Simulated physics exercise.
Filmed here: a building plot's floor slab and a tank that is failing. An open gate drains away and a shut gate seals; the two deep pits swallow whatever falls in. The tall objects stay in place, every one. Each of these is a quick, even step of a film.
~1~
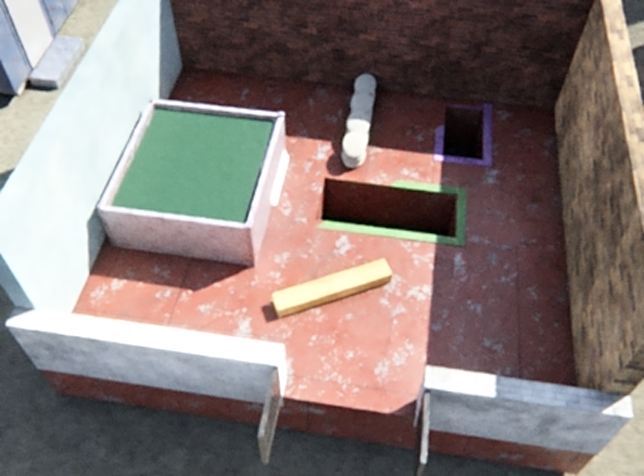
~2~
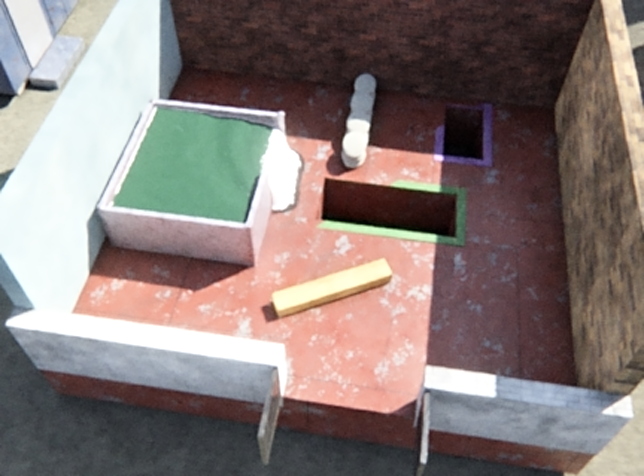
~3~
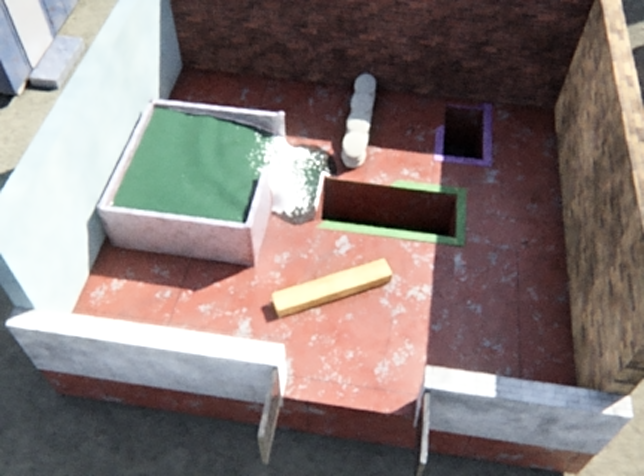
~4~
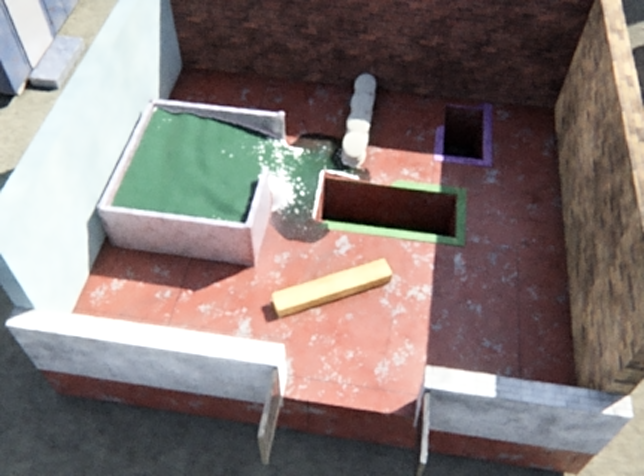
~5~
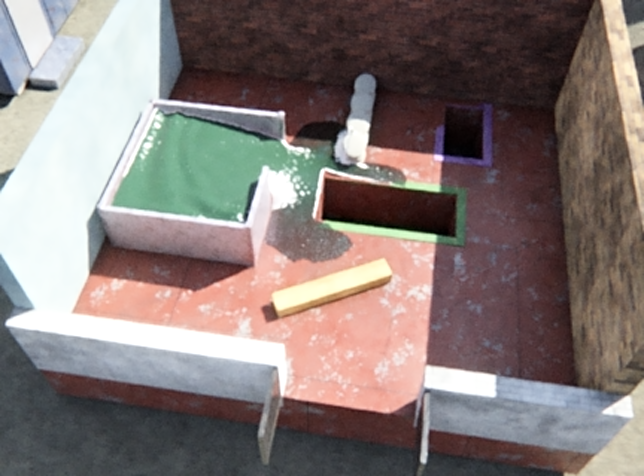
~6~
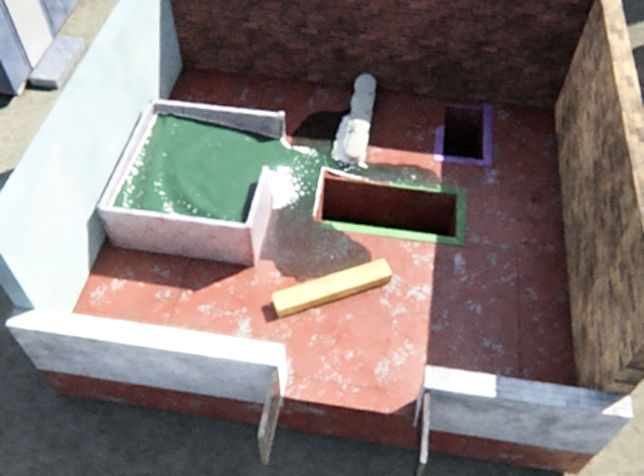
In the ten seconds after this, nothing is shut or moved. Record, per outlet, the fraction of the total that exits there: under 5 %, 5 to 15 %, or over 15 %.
In order: The gate will likely win a minor part below five per cent, the green pit will likely win a major part beyond fifteen per cent, the purple pit will likely win a minor part below five per cent.
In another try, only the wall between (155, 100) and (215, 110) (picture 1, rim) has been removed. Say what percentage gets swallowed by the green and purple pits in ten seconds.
In percent: Green 30, purple 2.
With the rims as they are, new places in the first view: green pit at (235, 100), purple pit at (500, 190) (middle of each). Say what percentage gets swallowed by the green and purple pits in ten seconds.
Percentages by pit: Green at 20, purple at 30.
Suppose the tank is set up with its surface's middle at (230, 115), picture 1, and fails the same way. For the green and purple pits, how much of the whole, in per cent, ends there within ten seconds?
I'd say green gets 30 % and purple gets 8 %.
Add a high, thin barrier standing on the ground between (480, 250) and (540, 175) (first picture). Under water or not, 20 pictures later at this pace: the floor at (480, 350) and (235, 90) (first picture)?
Spared, then submerged.
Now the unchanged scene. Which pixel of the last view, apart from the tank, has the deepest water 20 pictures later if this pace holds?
Near (341, 165).
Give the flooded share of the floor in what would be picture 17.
Roughly 25 %.
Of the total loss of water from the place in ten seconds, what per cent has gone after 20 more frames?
It comes to around 60 per cent.
A moment on, water covers 15 % of the floor; the gate 0 %, the green pit 16 %, the purple pit 0 %.
Next, water covers 25 % of the floor; the gate 0 %, the green pit 27 %, the purple pit 0 %.
Then, water covers 25 % of the floor; the gate 0 %, the green pit 39 %, the purple pit 1 %.
Later, water covers 35 % of the floor; the gate 0 %, the green pit 51 %, the purple pit 1 %.
In the end, water covers 40 % of the floor; the gate 0 %, the green pit 62 %, the purple pit 1 %.
